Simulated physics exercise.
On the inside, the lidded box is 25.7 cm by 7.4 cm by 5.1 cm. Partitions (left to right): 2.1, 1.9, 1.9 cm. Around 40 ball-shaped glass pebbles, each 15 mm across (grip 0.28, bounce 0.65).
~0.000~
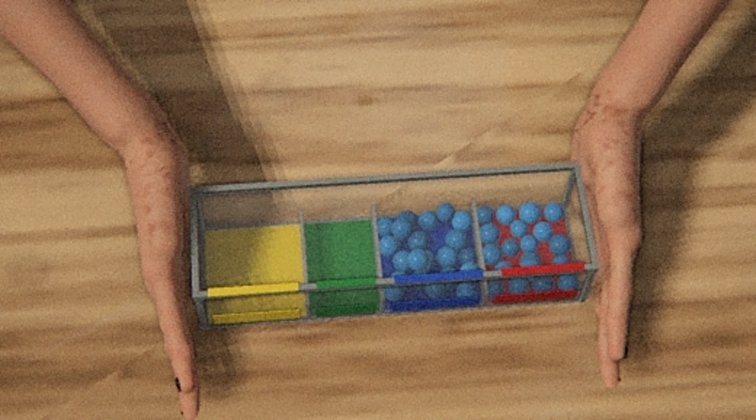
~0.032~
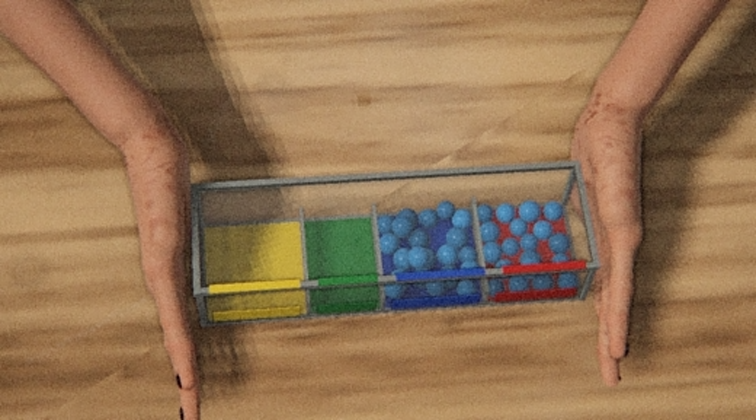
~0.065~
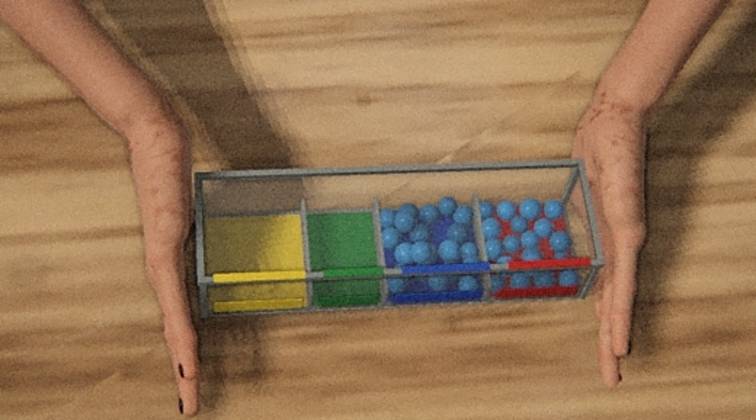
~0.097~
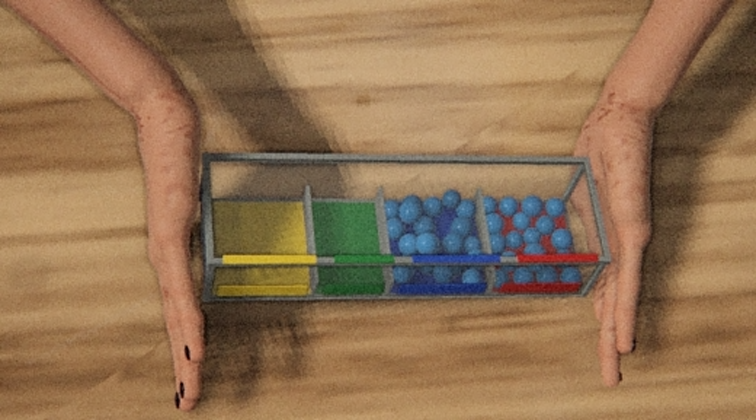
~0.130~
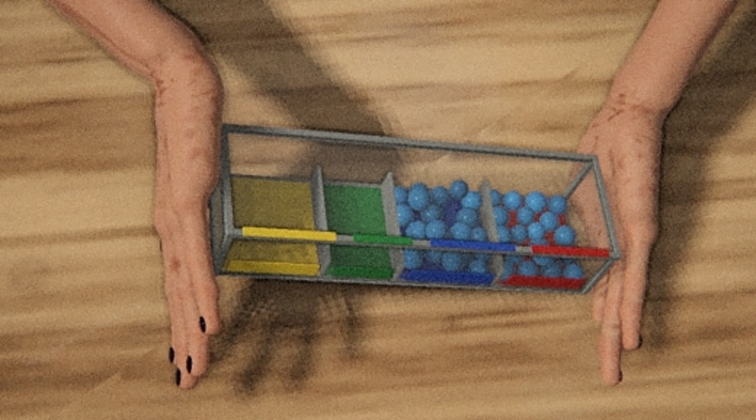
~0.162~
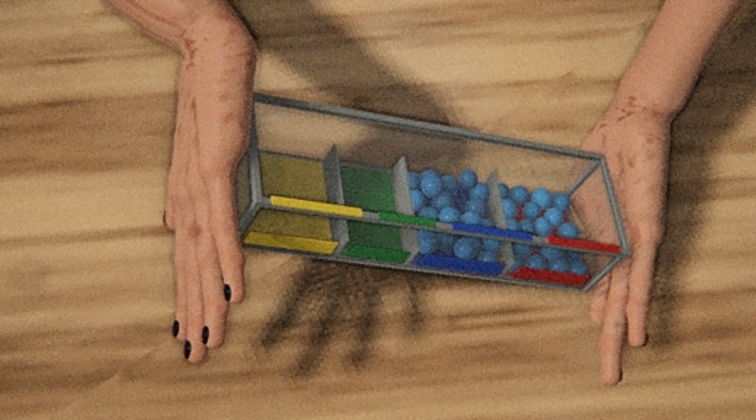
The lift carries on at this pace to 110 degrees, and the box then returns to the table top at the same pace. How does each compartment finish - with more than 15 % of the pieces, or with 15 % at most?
Red: More than 15 %, blue: At most 15 %, green: At most 15 %, yellow: At most 15 %.
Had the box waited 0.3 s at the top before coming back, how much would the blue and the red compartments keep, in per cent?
Then, in per cent: Blue 0, red 100.
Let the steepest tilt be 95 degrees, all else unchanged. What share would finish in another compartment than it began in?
50 %.
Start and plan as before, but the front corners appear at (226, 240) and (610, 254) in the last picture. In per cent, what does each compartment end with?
In the end red holds 100 %, blue holds 5 %, green holds 0 % and yellow holds 0 %.
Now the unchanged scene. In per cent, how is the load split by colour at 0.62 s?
Red 80, blue 20, green 0, yellow 0.
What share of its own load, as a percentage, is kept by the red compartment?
Some 100 per cent.
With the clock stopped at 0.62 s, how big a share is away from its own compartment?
About 30 percent.
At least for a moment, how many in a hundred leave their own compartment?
Estimate: Around 50 %.
After 0.62 s, tilt 109 degrees; red 80 %, blue 20 %.
After 0.93 s, tilt 44 degrees; red 100 %.
Then, at 1.33 s, tilt 0 degrees; red 100 %.
In the end, at 1.9 s, red 100 %, blue 5 %, green 0 %, yellow 0 %.
